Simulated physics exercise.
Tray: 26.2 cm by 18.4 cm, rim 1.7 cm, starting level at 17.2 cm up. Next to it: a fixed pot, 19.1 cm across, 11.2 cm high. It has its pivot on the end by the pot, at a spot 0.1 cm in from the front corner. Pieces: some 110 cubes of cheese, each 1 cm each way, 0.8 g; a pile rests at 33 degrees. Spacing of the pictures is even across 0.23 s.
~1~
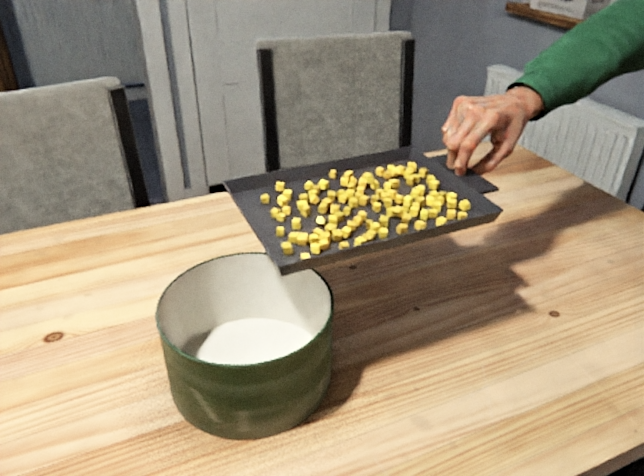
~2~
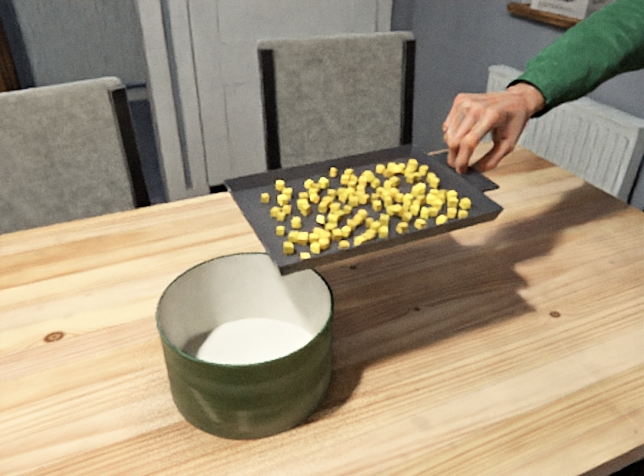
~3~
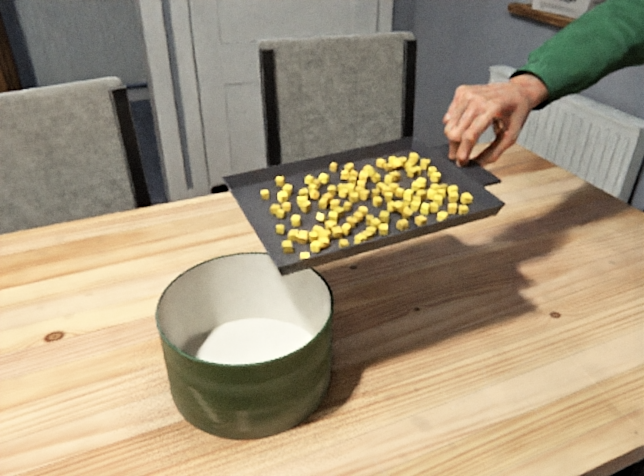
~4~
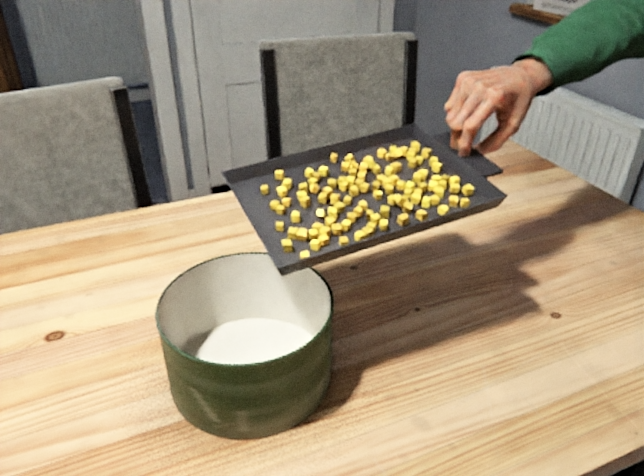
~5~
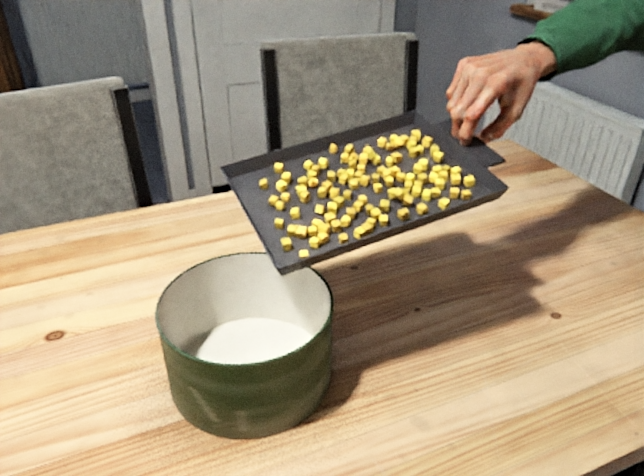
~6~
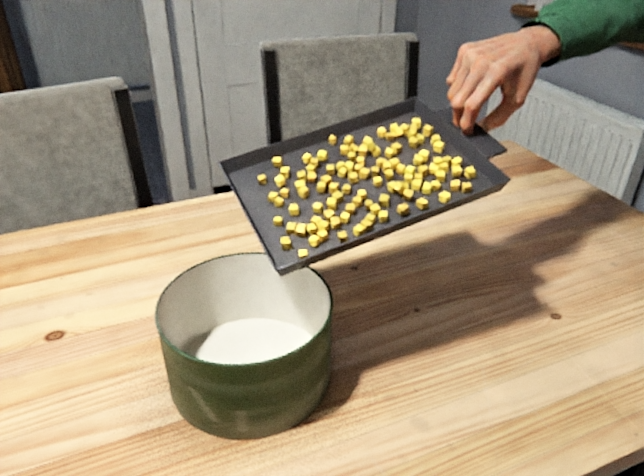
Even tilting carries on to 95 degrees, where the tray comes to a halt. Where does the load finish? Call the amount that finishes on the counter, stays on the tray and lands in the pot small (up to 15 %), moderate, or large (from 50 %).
At the end, counter: Moderate, tray: Small, pot: Large.
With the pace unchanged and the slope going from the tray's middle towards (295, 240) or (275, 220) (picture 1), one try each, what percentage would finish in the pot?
95 and 65 %.
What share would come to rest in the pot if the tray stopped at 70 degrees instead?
About 45 in a hundred would end up in the pot.
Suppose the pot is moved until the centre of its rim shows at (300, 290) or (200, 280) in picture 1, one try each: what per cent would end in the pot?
I'd say close to 10 percent for the first spot and 0 percent for the second.
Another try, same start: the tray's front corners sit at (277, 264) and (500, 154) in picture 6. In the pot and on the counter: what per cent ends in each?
In the pot: 90 per cent; on the counter: 10 per cent.
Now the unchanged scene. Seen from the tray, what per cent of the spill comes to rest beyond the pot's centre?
80 per cent.
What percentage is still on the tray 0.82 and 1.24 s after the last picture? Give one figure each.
Around 50 first, about 0 after.
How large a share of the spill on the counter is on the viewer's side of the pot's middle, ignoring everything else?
Near 100 in a hundred.
Then, 0.49 s after the last picture, tilt 52 degrees; the tray holds 100 %, the pot 0 %.
Then, 0.82 s after the last picture, tilt 79 degrees; the tray holds 50 %, the pot 20 %.
Then, 1.24 s after the last picture, tilt 95 degrees; the tray holds 0 %, the pot 60 %.
In the end, counter 40 %, tray 0 %, pot 60 %.
